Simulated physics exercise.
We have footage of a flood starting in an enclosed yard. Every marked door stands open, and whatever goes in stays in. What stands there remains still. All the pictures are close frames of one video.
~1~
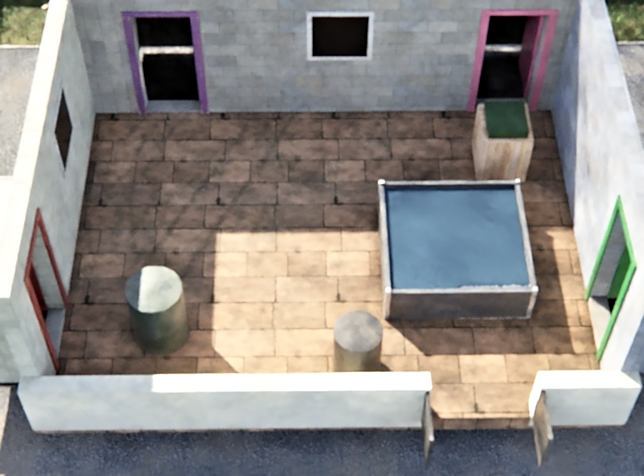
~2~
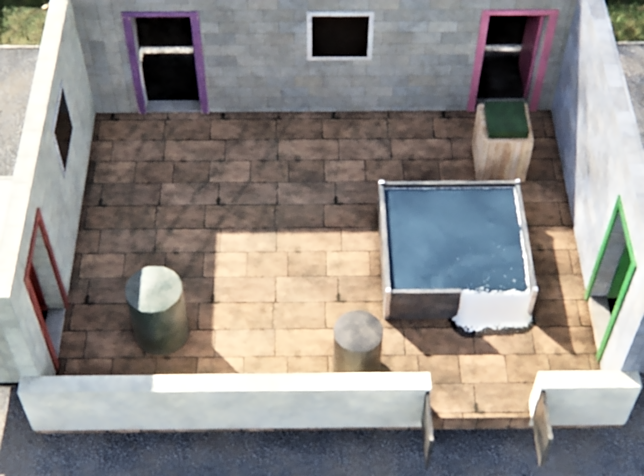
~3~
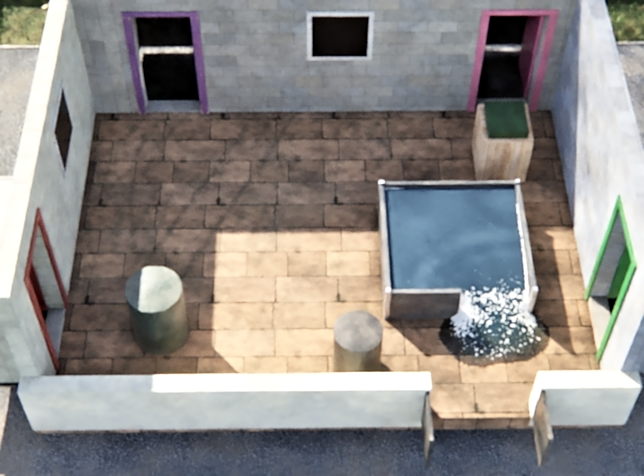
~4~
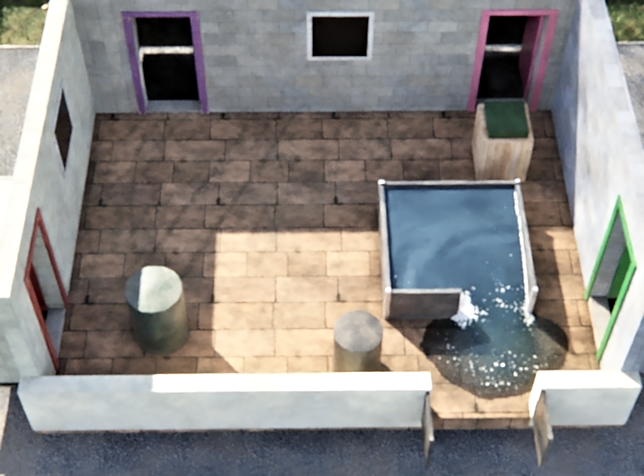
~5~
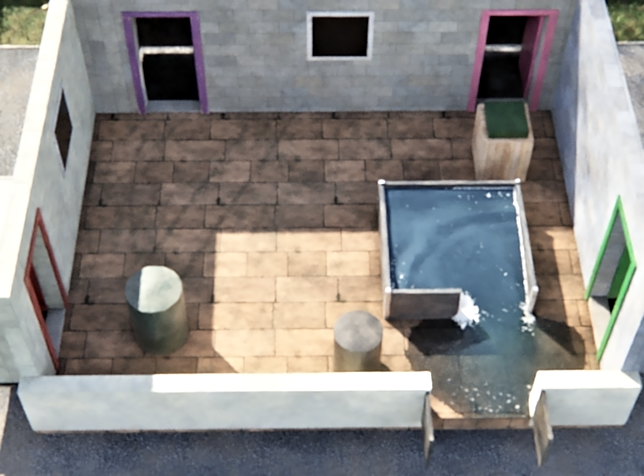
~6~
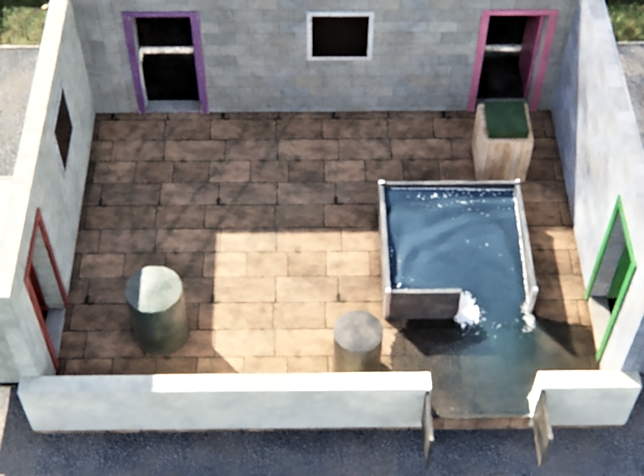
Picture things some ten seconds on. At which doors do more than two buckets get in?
In order: The purple door respects the limit for sure; the green door respects the limit for sure; the pink door breaks the limit for sure; the red door respects the limit for sure.
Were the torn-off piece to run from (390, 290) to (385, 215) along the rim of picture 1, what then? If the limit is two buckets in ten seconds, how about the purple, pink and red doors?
In that case the purple door overshoots, while the pink door undershoots and the red door overshoots.
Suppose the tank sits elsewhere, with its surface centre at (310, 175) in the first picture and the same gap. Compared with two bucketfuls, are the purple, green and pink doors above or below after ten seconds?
Door by door, the purple door remains beneath it, the green door remains beneath it, and the pink door remains beneath it.
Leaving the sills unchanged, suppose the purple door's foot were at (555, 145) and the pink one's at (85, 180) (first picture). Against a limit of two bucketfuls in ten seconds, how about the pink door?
Here the pink door stays short.
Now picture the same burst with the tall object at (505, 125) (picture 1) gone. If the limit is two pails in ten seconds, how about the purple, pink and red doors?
In short: The purple one stays under, the pink one goes over, the red one stays under.
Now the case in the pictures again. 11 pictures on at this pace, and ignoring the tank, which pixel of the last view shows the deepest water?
Roughly (603, 400).
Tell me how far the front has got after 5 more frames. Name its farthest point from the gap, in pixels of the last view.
I would point to (335, 402).
A moment on, water covers 10 % of the floor; the purple door not reached, the green door wet at the sill, nothing in, the pink door not reached, the red door not reached.
Next, water covers 15 % of the floor; the purple door not reached, the green door wet at the sill, nothing in, the pink door not reached, the red door not reached.
Then, water covers 20 % of the floor; the purple door not reached, the green door under two buckets in, the pink door not reached, the red door not reached.
Later, water covers 30 % of the floor; the purple door not reached, the green door under two buckets in, the pink door under two buckets in, the red door not reached.
In the end, water covers 45 % of the floor; the purple door not reached, the green door under two buckets in, the pink door over two buckets in, the red door not reached.
